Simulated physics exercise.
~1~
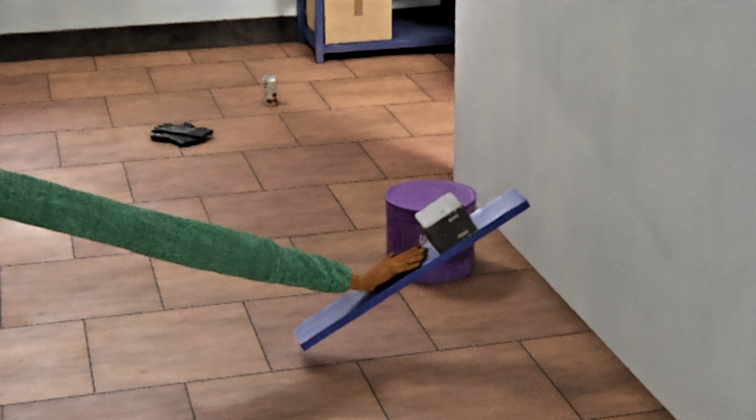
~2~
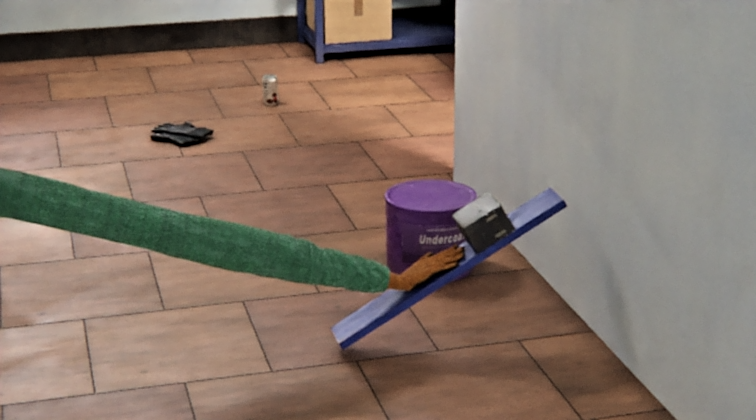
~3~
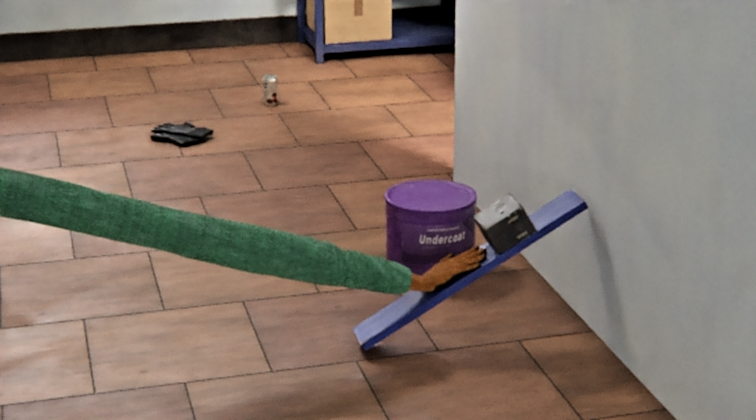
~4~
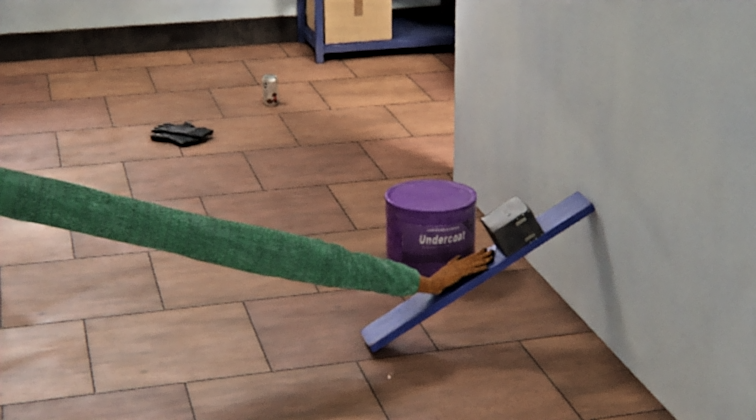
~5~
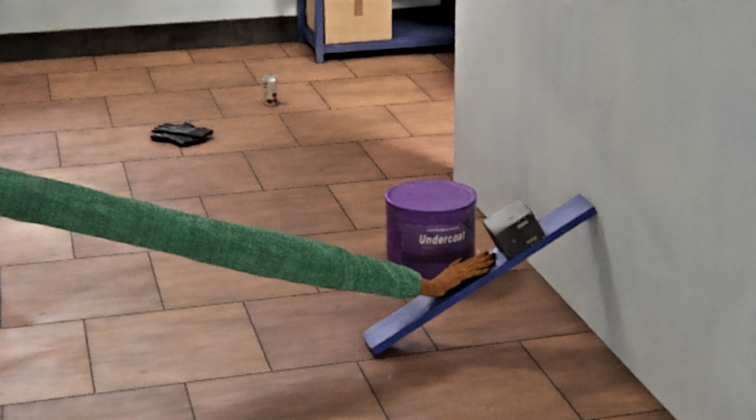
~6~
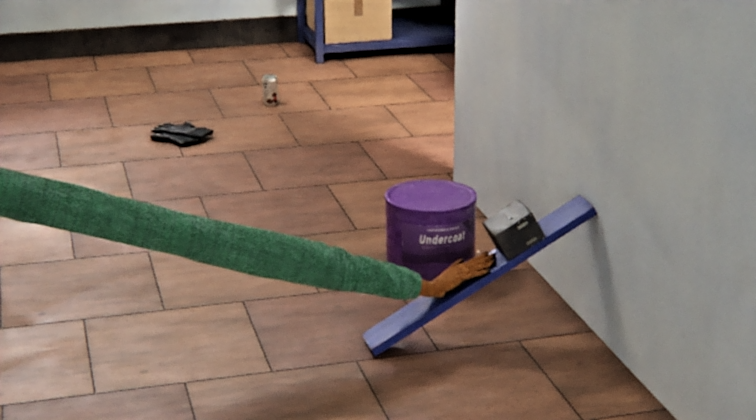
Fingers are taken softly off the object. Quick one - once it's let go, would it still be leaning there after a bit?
Displaced.
Then, 0.30 s later than the last frame, blue plank sunk by 27° near (461, 330).
Then, 0.40 s later than the last frame, blue plank sunk by 30° near (459, 321).
When it is over, moved from the start, blue plank; purple pail as before. End places, in pixels of the last picture, blue plank near (454, 334). The plank slides down.
